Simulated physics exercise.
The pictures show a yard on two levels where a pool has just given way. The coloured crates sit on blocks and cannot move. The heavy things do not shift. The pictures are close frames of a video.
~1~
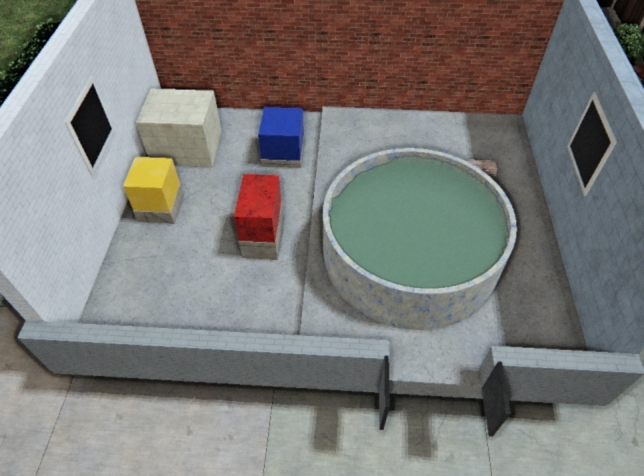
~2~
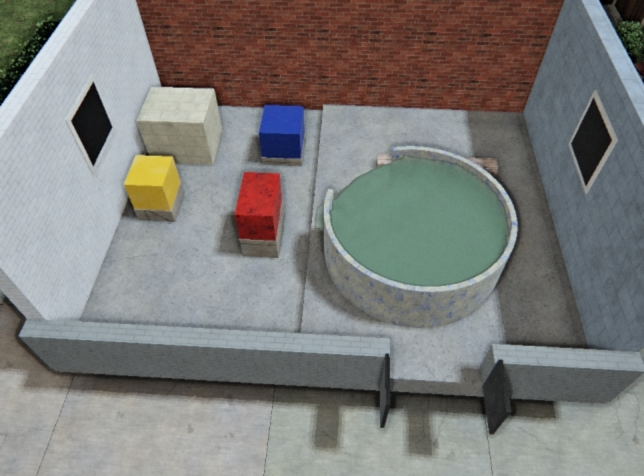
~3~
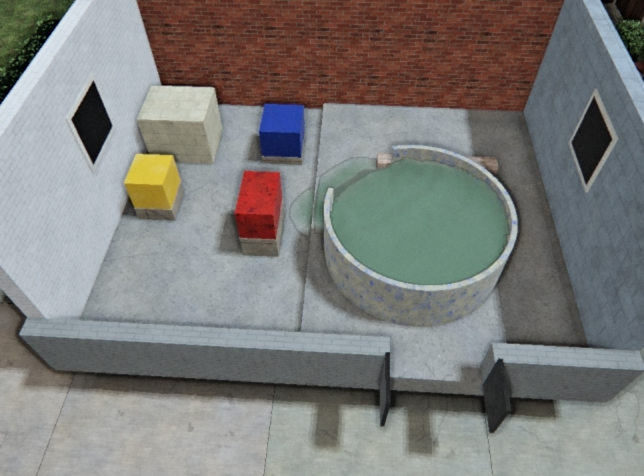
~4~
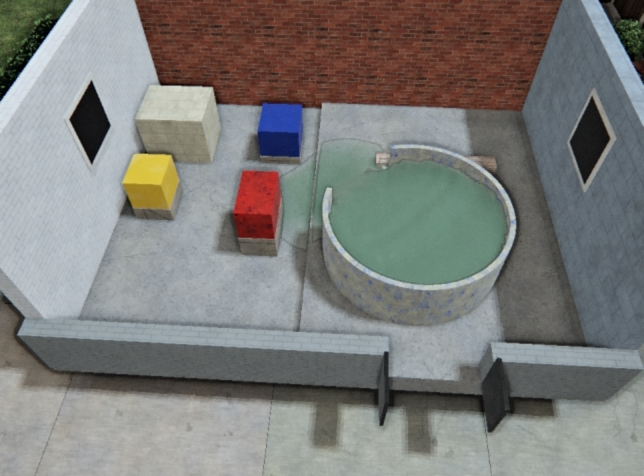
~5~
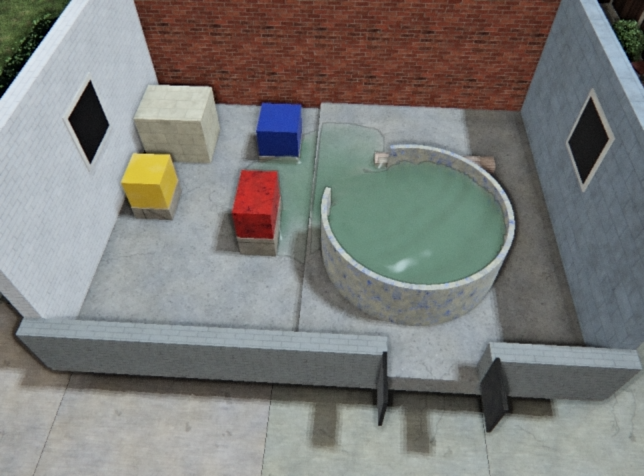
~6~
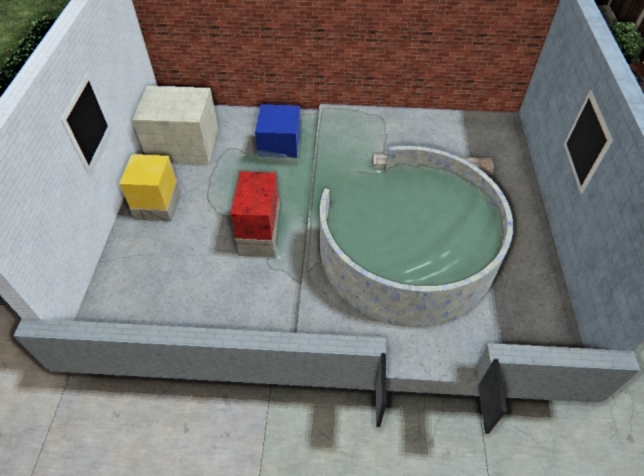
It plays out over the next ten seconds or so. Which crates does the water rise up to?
The red crate stays dry; the yellow crate gets wet; the blue crate gets wet.
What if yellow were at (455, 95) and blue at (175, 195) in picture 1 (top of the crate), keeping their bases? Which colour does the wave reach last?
It is the yellow-painted one.
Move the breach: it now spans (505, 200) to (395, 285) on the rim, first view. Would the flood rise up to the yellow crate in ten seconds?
One by one: The yellow crate is spared.
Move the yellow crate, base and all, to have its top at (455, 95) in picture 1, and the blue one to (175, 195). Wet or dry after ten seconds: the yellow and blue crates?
My reading: Yellow crate escapes it; blue crate is soaked.
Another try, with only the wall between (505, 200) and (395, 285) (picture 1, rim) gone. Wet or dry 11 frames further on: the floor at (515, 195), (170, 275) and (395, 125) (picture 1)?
One after the other: Wet, free of water, no water.
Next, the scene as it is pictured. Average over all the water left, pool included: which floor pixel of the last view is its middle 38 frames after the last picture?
Near (293, 214).
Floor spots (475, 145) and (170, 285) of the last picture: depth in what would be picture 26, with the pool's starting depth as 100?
About 2 and 4 per cent.
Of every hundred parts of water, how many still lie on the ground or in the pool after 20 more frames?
I make it 100 per cent.
A moment on, water covers 35 % of the floor; the red crate water round its plinth, the yellow crate water round its plinth, the blue crate water round its plinth.
Next, water covers 50 % of the floor; the red crate water round its plinth, the yellow crate water round its plinth, the blue crate water round its plinth.
Then, water covers 75 % of the floor; the red crate water round its plinth, the yellow crate water round its plinth, the blue crate water round its plinth.
Later, water covers 95 % of the floor; the red crate water round its plinth, the yellow crate water round its plinth, the blue crate water round its plinth.
In the end, water covers 100 % of the floor; the red crate stayed above the water, the yellow crate was topped, the blue crate was topped.
